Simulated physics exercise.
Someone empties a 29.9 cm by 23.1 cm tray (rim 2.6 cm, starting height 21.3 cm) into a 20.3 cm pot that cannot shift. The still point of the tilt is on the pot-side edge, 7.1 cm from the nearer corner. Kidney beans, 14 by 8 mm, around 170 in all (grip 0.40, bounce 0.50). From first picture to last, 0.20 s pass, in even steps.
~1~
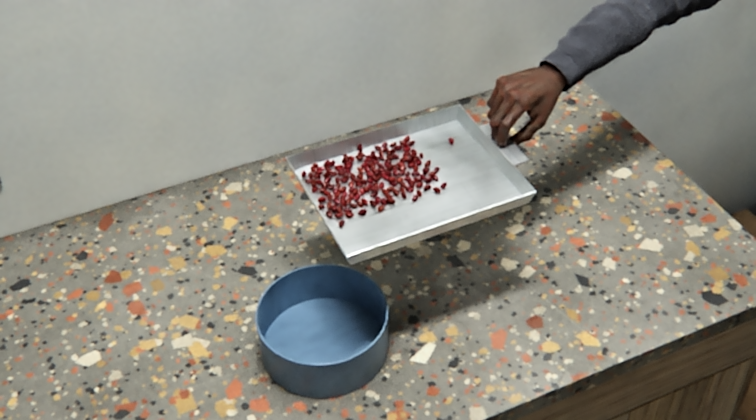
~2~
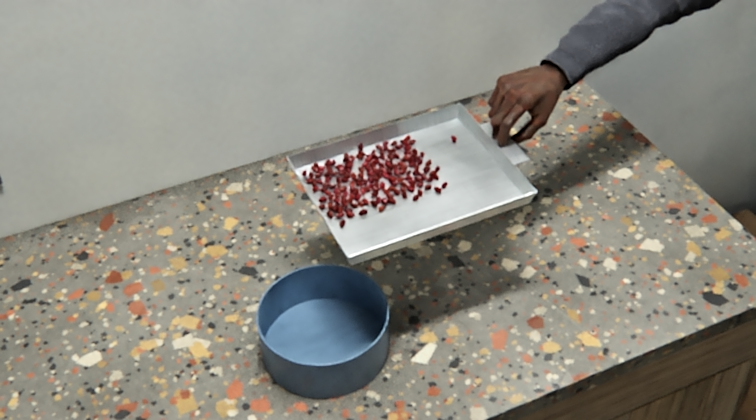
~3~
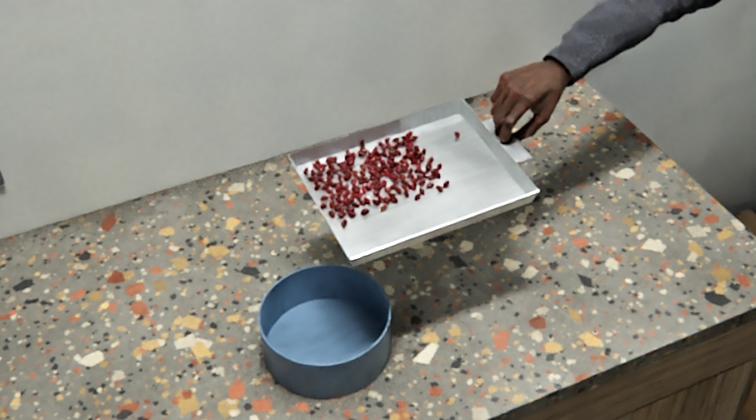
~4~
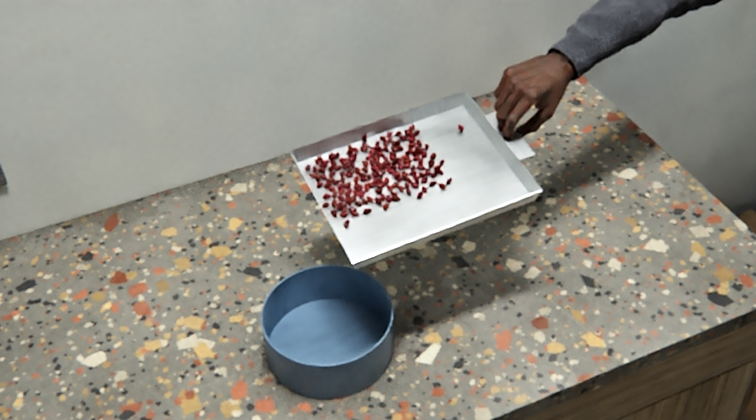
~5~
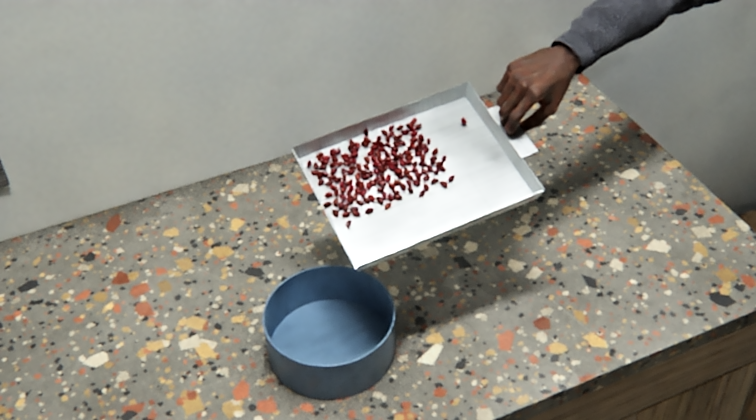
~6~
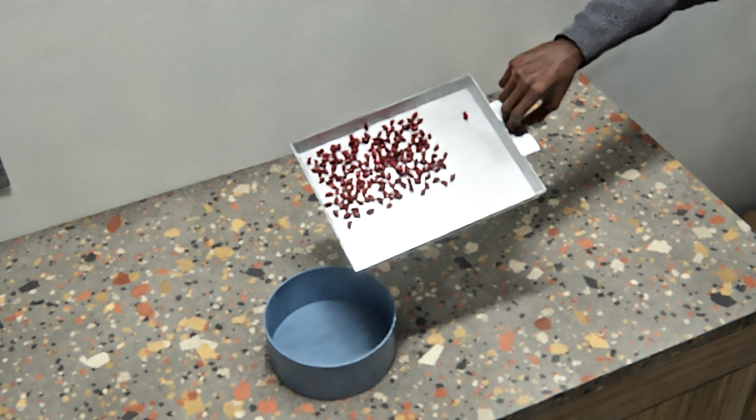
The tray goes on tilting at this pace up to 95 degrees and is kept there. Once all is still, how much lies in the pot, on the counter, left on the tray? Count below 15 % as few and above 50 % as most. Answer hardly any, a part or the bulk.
Pot: The bulk, counter: A part, tray: Hardly any.
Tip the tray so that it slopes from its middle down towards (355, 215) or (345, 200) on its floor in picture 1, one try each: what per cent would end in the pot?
Some 80 and 25 per cent.
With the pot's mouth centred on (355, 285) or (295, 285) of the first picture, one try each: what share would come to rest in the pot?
About 60 and 5 per cent.
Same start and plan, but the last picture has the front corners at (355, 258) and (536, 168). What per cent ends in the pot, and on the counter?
Pot 100, counter 0.
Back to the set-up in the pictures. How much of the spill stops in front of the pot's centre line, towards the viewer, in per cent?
Some 100 per cent.
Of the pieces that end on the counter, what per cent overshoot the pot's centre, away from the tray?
Roughly 30 per cent.
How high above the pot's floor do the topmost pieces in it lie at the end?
Roughly 1.5 cm.
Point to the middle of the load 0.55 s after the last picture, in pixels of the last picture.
At about (379, 292).
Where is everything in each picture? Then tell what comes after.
In the first frame, tray tilt 0 degrees, front corners at (350, 252) and (530, 190); middle of the pieces at (375, 179); pot at (322, 312).
In the second frame, tray tilt 1 degrees, front corners at (351, 252) and (531, 190); middle of the pieces at (375, 178).
In the third frame, tray tilt 3 degrees, front corners at (353, 254) and (533, 189), lowest corner left front; middle of the pieces at (377, 176).
In the fourth frame, tray tilt 7 degrees, front corners at (355, 258) and (536, 189), lowest corner left front; middle of the pieces at (380, 173).
In the fifth frame, tray tilt 12 degrees, front corners at (357, 261) and (538, 188), lowest corner left front; middle of the pieces at (381, 170).
In the sixth frame, tray tilt 17 degrees, front corners at (358, 265) and (540, 188), lowest corner left front; middle of the pieces at (382, 168); pot at (330, 314).
Then, 0.33 s after the last picture, tilt 55 degrees; the tray holds 100 %, the pot 0 %.
Then, 0.55 s after the last picture, tilt 81 degrees; the tray holds 45 %, the pot 15 %.
Then, 0.88 s after the last picture, tilt 95 degrees; the tray holds 5 %, the pot 65 %.
In the end, pot 75 %, counter 25 %, tray 0 %.
